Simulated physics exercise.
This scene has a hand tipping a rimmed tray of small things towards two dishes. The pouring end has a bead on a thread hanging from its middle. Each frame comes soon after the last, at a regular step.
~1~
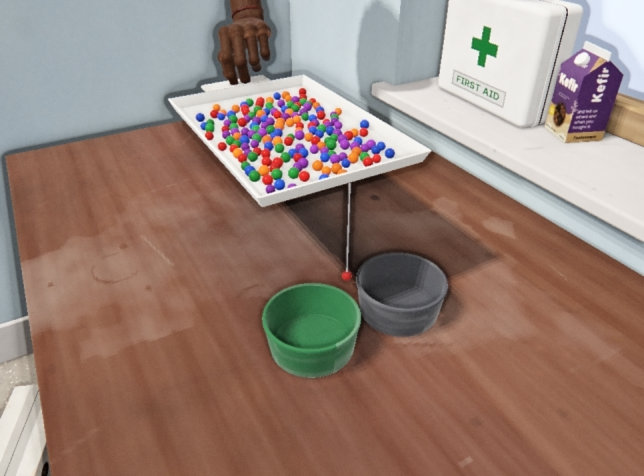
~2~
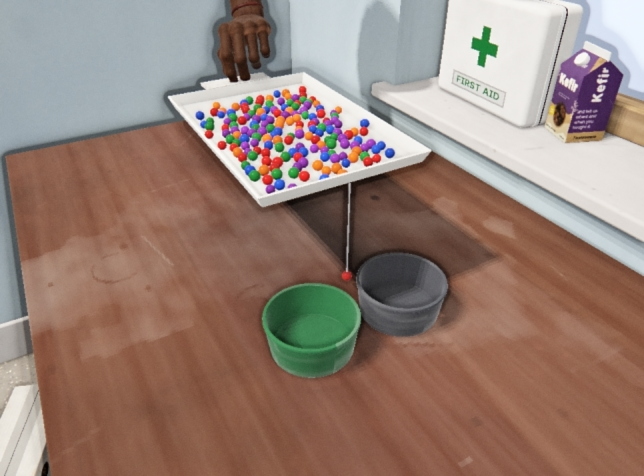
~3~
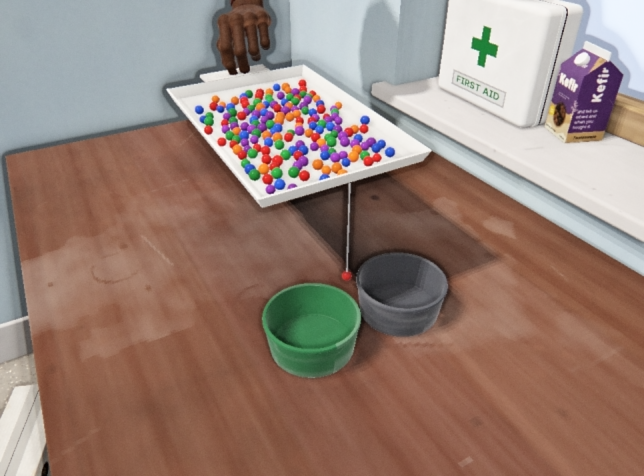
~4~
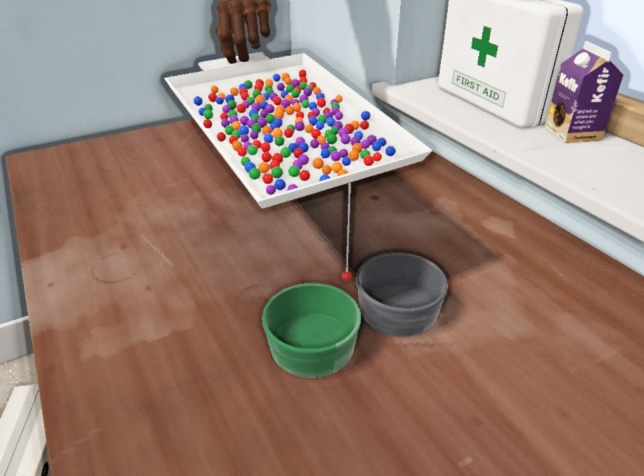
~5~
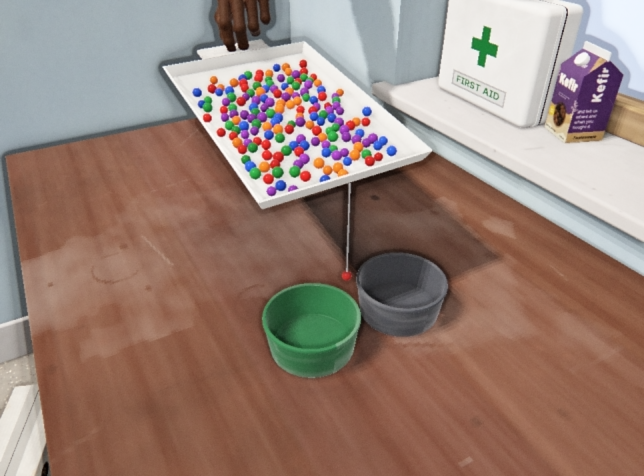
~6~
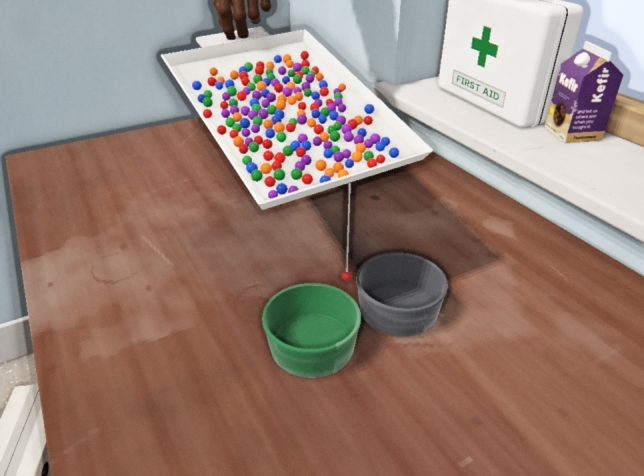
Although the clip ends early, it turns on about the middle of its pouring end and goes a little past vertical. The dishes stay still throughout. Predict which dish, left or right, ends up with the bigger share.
Left.
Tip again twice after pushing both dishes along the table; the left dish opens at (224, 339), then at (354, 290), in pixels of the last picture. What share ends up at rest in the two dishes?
First some 40, then 30 per cent.
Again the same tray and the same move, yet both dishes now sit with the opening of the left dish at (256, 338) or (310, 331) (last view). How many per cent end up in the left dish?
Roughly 30% on the first try and 50% on the second.
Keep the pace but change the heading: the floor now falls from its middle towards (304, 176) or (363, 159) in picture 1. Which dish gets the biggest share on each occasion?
Try 1: The left-side dish; try 2: The right-side dish.
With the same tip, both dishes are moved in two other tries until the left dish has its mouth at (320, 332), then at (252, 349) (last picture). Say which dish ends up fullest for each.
Answer, in order: The one to the left and the one to the right.
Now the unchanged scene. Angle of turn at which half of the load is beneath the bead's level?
I'd say close to 65 degrees.
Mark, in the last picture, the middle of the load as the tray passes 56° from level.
(331, 195).
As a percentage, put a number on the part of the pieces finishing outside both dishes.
Roughly 30 per cent.
Just after the last frame, tray tipped steeply; roughly half on the tray; about a tenth in the left dish; about a tenth in the right dish; about a tenth outside both; roughly a quarter in the air.
A moment on, tray tipped right over; roughly half in the left dish; roughly a quarter in the right dish; roughly a third outside both; just a few in the air.
Further on, tray tipped past a quarter turn; roughly half in the left dish; roughly a quarter in the right dish; roughly a third outside both.
When it is over, tray tipped past a quarter turn; roughly half in the left dish; roughly a quarter in the right dish; roughly a third outside both.
